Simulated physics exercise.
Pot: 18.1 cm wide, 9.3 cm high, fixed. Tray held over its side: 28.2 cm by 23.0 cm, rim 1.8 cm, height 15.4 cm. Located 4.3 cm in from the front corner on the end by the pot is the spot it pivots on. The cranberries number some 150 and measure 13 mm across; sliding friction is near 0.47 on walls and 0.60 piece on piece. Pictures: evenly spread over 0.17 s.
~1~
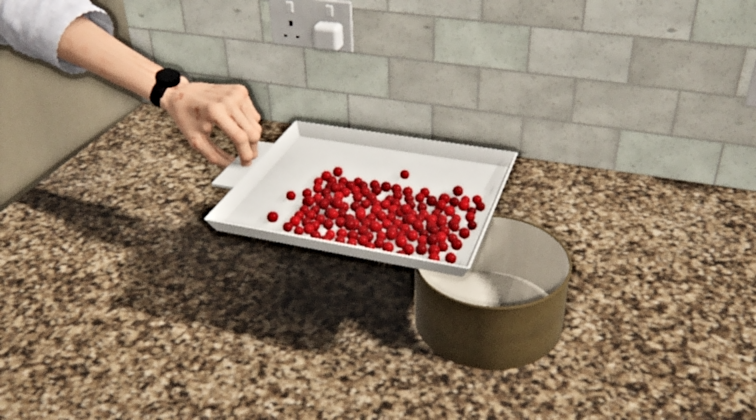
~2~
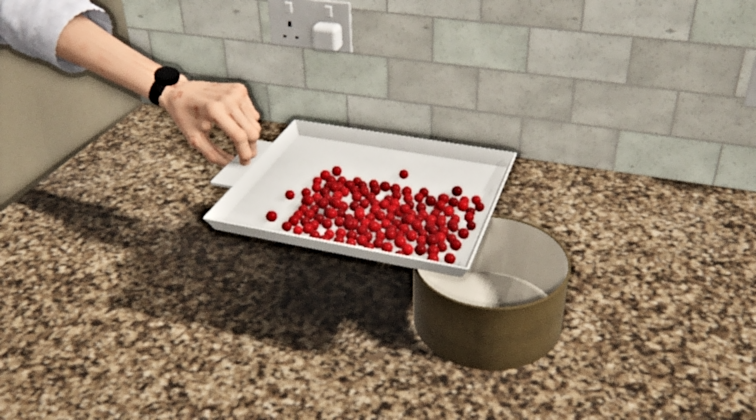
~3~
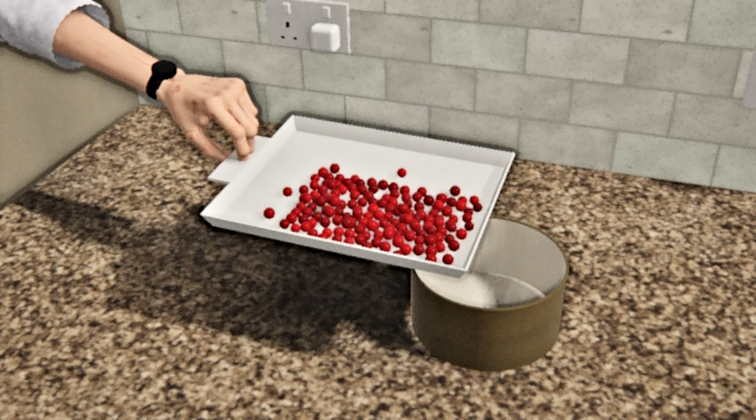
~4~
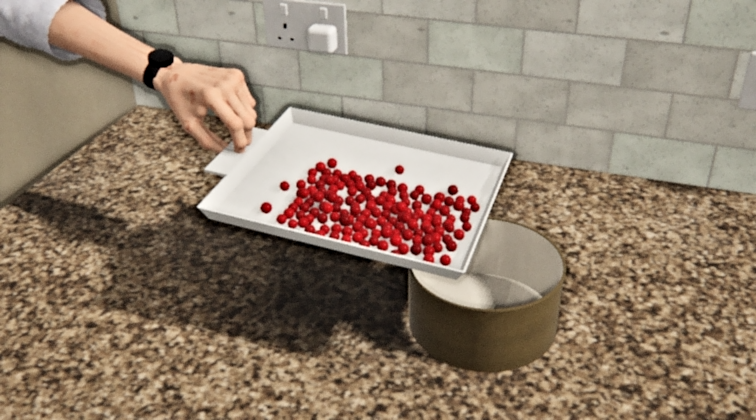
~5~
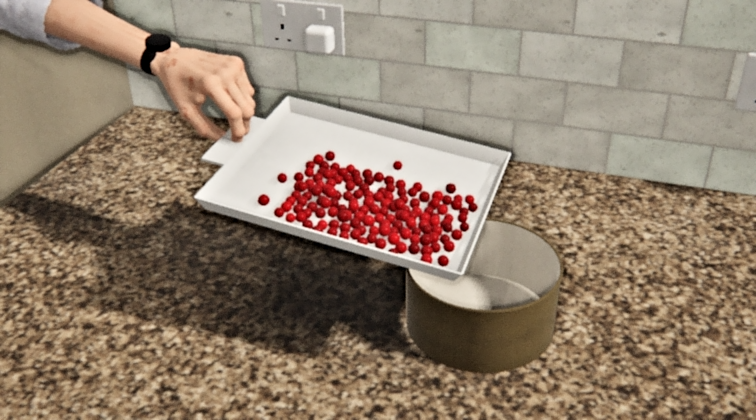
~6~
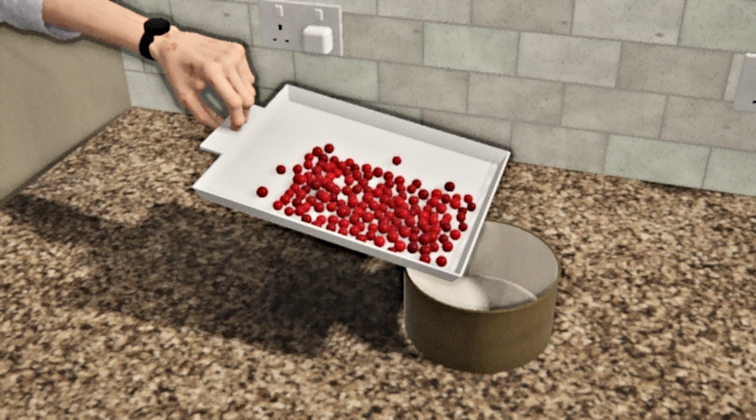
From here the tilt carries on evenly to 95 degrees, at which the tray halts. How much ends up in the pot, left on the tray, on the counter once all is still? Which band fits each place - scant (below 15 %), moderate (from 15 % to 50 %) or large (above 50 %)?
Pot - moderate; tray - scant; counter - large.
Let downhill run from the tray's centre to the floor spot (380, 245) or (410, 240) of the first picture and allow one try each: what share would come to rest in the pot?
Near 0 and 0 per cent, in that order.
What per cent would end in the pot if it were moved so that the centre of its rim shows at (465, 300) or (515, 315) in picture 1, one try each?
About 70 percent the first time and about 90 percent the second.
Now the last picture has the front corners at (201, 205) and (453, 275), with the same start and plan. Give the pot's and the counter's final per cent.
Split: Pot = 0, counter = 100.
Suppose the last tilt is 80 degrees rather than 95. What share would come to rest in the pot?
That would be around 40 percent.
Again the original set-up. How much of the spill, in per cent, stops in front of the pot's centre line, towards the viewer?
Roughly 100 percent of the spill.
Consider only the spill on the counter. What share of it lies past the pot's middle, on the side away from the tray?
100 per cent.
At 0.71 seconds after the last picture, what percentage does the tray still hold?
Roughly 75 percent of the load, I'd say.
Then, 0.42 s after the last picture, tilt 51 degrees; the tray holds 100 %, the pot 0 %.
Then, 0.71 s after the last picture, tilt 78 degrees; the tray holds 75 %, the pot 5 %.
Then, 1.09 s after the last picture, tilt 95 degrees; the tray holds 0 %, the pot 40 %.
In the end, pot 40 %, tray 0 %, counter 60 %.
